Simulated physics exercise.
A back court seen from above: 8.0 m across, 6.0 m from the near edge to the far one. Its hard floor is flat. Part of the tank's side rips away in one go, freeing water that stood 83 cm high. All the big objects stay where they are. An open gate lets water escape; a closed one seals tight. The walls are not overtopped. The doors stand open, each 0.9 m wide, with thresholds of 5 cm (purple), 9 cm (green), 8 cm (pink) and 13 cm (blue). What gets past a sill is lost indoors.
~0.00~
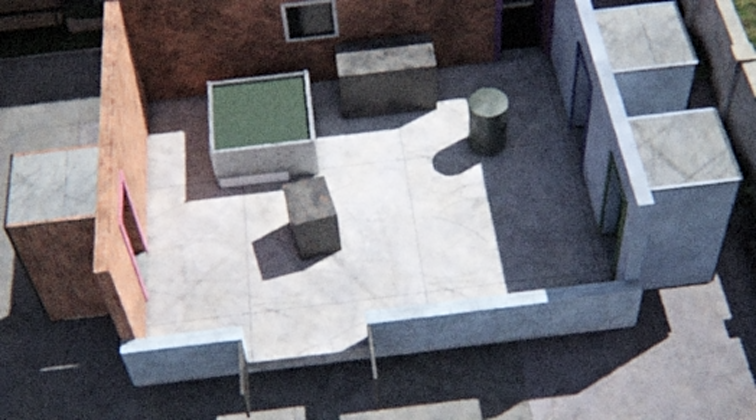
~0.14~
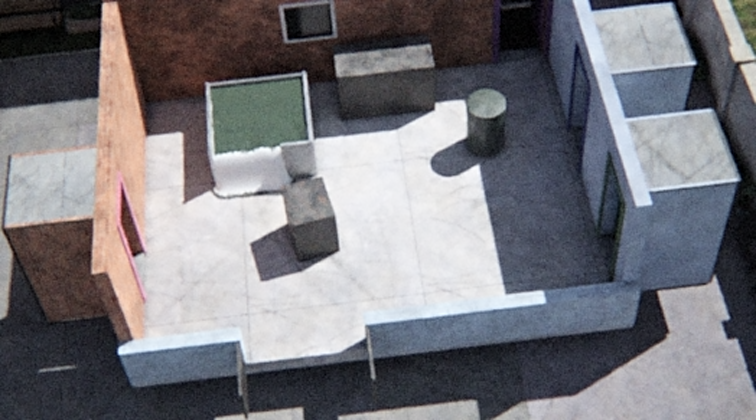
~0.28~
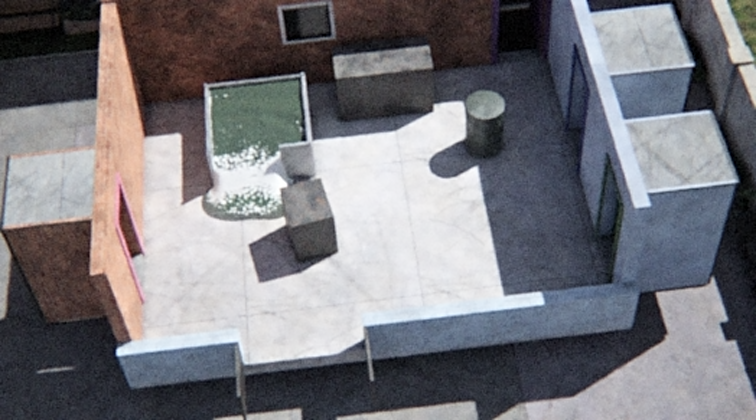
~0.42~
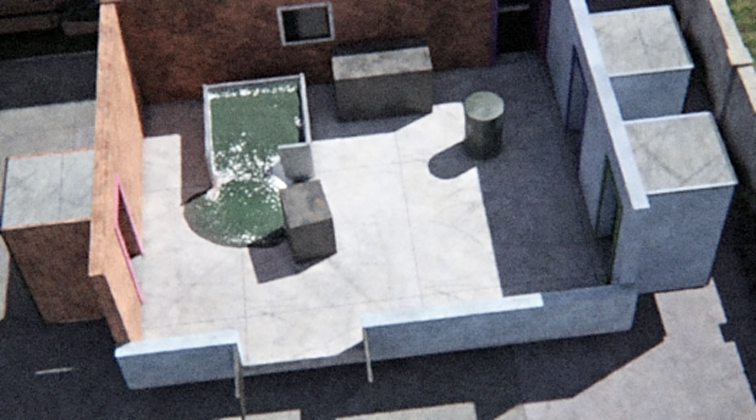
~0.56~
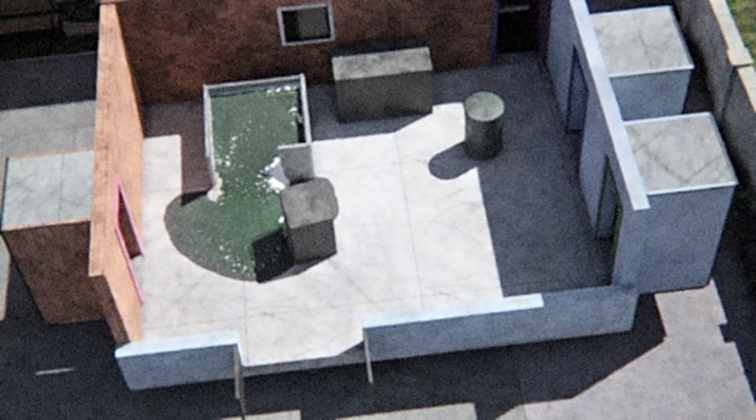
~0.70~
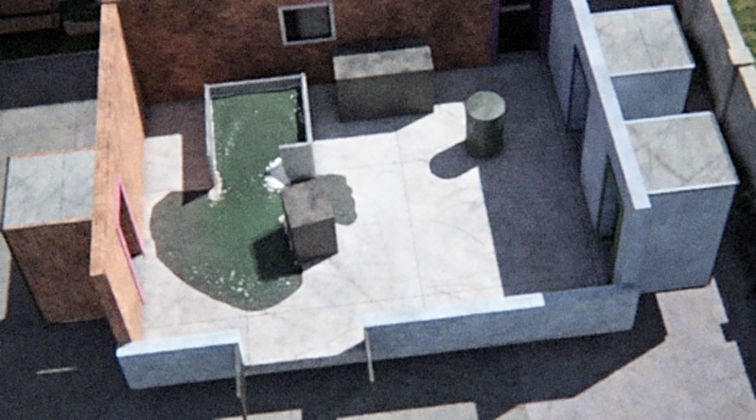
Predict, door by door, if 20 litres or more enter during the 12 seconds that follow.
The water let in: At the purple door it stays under the limit; at the green door it stays under the limit; at the pink door it passes the limit; at the blue door it keeps below the limit.
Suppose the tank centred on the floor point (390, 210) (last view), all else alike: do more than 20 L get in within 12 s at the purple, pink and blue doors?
Against that limit: Purple above, pink under, blue below.
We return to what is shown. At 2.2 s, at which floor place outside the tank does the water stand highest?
Around (197, 358).
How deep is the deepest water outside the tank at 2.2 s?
About 43 cm.
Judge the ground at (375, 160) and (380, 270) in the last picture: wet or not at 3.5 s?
In turn: Flooded, still dry.
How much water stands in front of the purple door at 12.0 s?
About 1.5 cm.
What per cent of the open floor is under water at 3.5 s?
Some 35 per cent of it.
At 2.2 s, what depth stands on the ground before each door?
Depths in cm: Purple 0, green 0, pink 16, blue 0.
After 1.4 s water covers 30 % of the floor and is deepest (36 cm) near (243, 193); purple door not reached, green door not reached, pink door 15 cm at the sill, 0 L in, blue door not reached.
After 2.2 s water covers 35 % of the floor and is deepest (43 cm) near (197, 358); purple door not reached, green door not reached, pink door 16 cm at the sill, 32 L in, blue door not reached.
After 3.5 s water covers 35 % of the floor and is deepest (23 cm) near (226, 275); purple door not reached, green door not reached, pink door 17 cm at the sill, 68 L in, blue door not reached.
After 7.0 s water covers 60 % of the floor and is deepest (11 cm) near (143, 365); purple door 1 cm at the sill, 0 L in, green door not reached, pink door 9 cm at the sill, 129 L in, blue door 1 cm at the sill, 0 L in.
After 12.0 s water covers 90 % of the floor and is deepest (6 cm) near (145, 146); purple door 1 cm at the sill, 0 L in, green door 4 cm at the sill, 0 L in, pink door 4 cm at the sill, 130 L in, blue door 2 cm at the sill, 0 L in.
